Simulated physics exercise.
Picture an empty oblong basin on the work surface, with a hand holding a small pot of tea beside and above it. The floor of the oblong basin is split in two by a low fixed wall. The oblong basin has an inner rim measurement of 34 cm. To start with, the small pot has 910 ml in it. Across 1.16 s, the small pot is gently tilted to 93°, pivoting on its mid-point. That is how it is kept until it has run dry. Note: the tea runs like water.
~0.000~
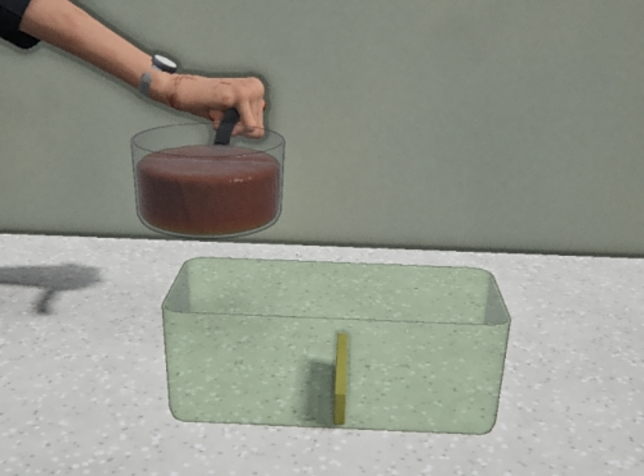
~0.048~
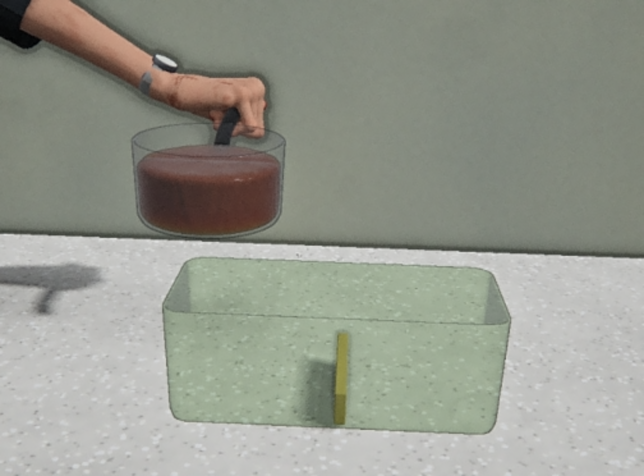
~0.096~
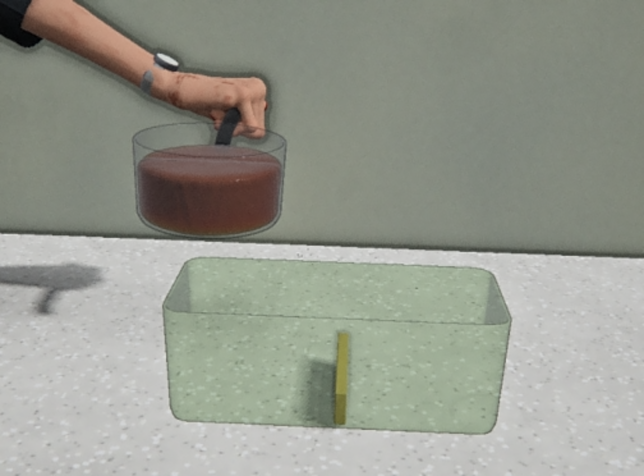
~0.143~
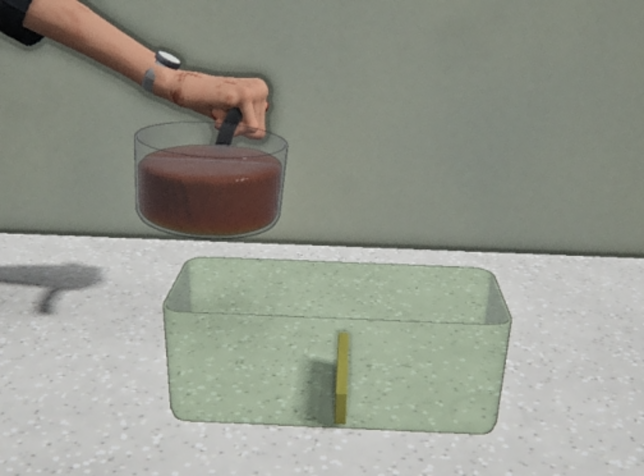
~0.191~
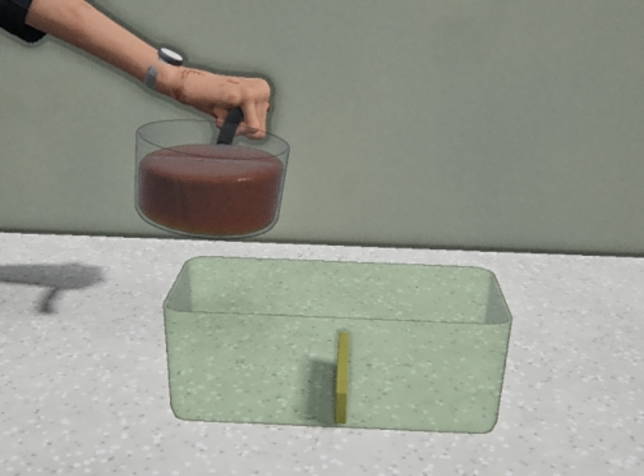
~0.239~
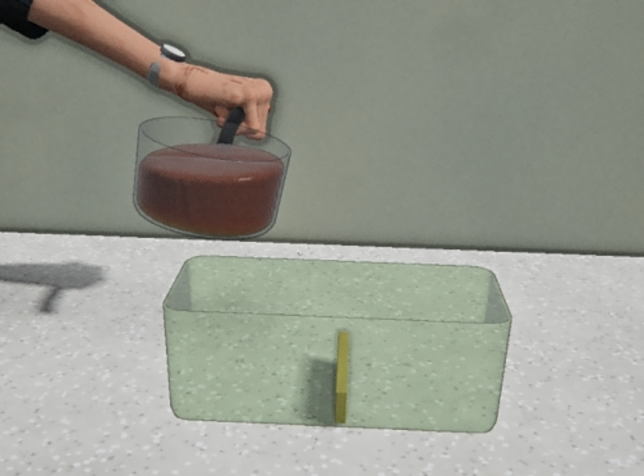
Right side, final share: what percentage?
52 per cent.
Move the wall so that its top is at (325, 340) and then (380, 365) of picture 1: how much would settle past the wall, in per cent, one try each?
First try about 65 %, second try about 5 %.
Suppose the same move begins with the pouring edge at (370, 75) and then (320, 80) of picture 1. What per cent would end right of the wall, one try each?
Some 85 and 85 per cent, in that order.
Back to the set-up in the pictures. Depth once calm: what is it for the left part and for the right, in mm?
I'd expect close to 18 mm on the left and close to 22 mm on the right.
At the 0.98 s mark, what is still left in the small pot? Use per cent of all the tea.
Close to 22 percent of the whole amount.
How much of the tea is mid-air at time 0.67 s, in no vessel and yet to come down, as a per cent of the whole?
Share: Roughly 20 per cent.
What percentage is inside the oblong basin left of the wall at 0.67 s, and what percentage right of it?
Left roughly 4, right roughly 2.
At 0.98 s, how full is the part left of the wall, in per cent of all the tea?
I'd say near 20 percent.
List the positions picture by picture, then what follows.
It leans 0°; its right rim is at (283, 144); the tea meets the walls at (140, 158) and (280, 163); the oblong basin's rim runs from (175, 284) to (500, 297); the wall's top is at (342, 363), in the first picture.
It leans 0°; its right rim is at (284, 144); the tea meets the walls at (140, 158) and (281, 163), in the second picture.
It leans 2°; its right rim is at (285, 146); the tea meets the walls at (141, 157) and (282, 164), in the third picture.
It leans 3°; its right rim is at (286, 148); the tea meets the walls at (141, 157) and (282, 164), in the fourth picture.
It leans 6°; its right rim is at (288, 151); the tea meets the walls at (142, 157) and (284, 164), in the fifth picture.
It leans 9°; its right rim is at (289, 155); the tea meets the walls at (143, 156) and (284, 163), in the sixth picture.
After 0.67 s the tilt is 57° and 75 per cent is still to pour, 4 is left of the wall and 2 right of it.
After 0.98 s the tilt is 87° and 22 per cent is still to pour, 20 is left of the wall and 47 right of it.
After 1.30 s the tilt is 93° and 5 per cent is still to pour, 42 is left of the wall and 51 right of it.
After 1.66 s the tilt is 93° and 1 per cent is still to pour, 46 is left of the wall and 52 right of it.
In the end 47 per cent lies left of the wall, 52 right of it and 0 outside.
